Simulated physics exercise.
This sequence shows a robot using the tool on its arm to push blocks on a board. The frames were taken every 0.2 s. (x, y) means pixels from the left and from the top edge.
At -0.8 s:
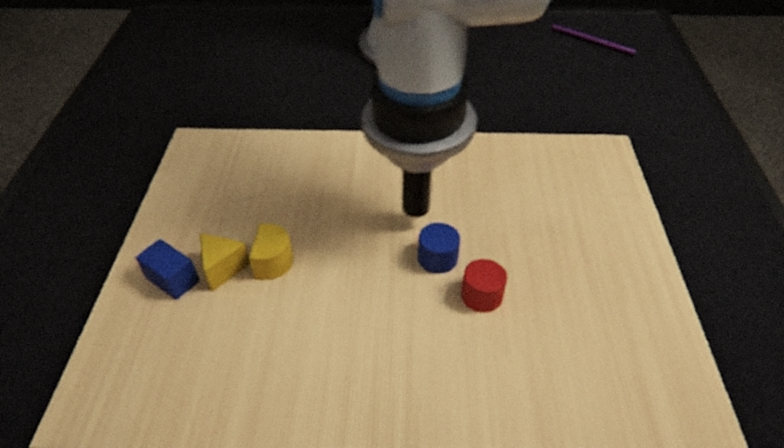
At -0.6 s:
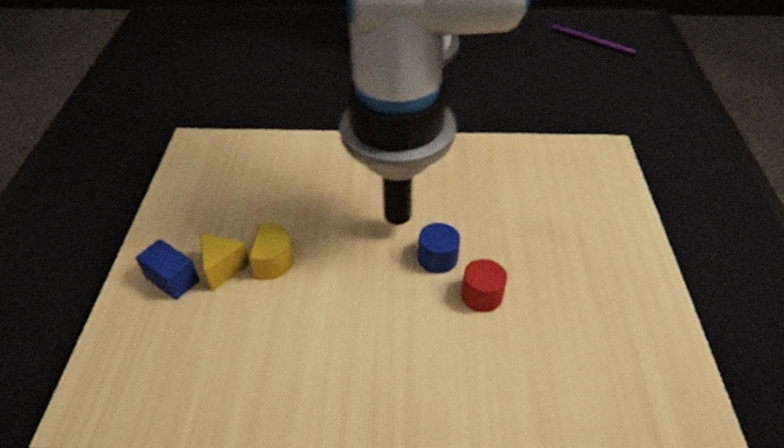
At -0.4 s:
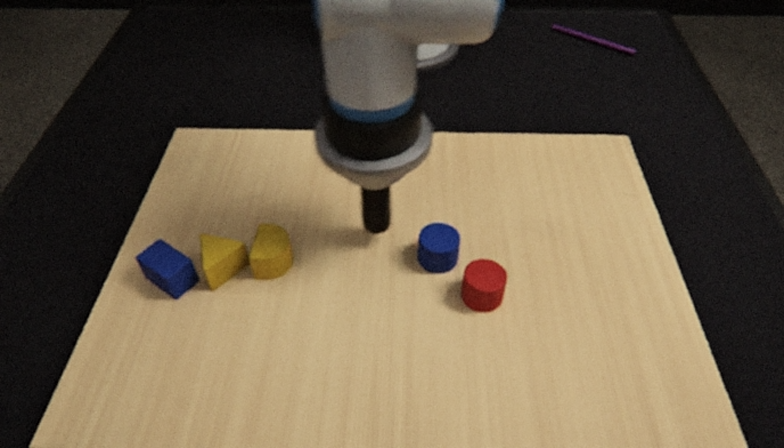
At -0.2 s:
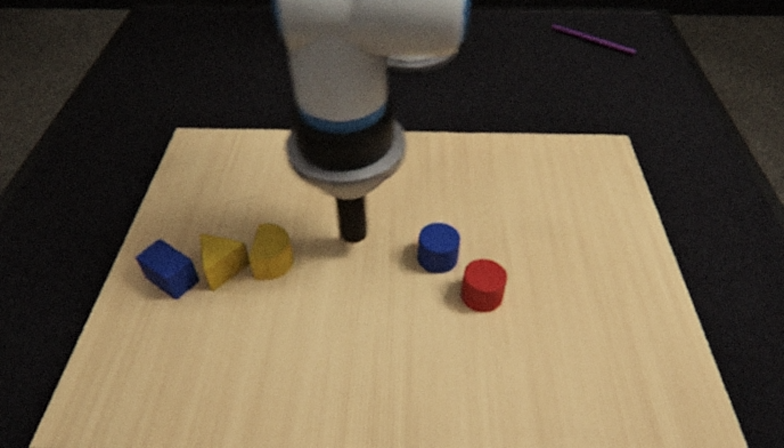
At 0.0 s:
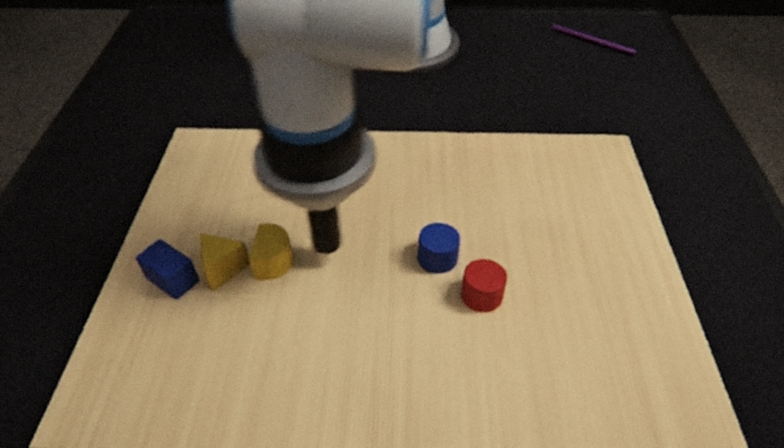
We see a robot arm move its dark-tipped tool leftward and slightly nearer over a wooden board, toward the yellow D-shaped block beside yellow triangular and blue blocks. All the blocks, including the blue and red cylinders, stay still.
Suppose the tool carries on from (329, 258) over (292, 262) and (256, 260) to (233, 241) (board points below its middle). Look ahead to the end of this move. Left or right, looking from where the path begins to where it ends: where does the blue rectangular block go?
The blue rectangular block is shifted sideways to the left, facing along the path from start to end.
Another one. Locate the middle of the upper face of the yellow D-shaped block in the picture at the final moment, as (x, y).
My prediction: (192, 226).
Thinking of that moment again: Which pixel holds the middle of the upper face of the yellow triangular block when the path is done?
When the path ends, it will be at (161, 242).
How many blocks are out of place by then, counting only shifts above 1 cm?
Blocks displaced: At least 3.
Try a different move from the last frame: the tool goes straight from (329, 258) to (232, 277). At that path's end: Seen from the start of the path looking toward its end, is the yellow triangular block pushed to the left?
That would be a no.
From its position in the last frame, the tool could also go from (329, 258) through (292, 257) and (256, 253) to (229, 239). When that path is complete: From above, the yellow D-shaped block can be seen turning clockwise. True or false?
The statement is incorrect.
On the path given first. One third of the way, tool (288, 248); yellow triangular block (208, 249); yellow D-shaped block (251, 241).
Two thirds of the way, tool (252, 246); blue rectangular block (151, 262); yellow triangular block (180, 245), turned 35° anticlockwise; yellow D-shaped block (215, 239).
At the end, tool (229, 227); blue rectangular block (141, 265), turned 20° anticlockwise; yellow triangular block (161, 242), turned 60° anticlockwise; yellow D-shaped block (192, 226), turned 25° anticlockwise.
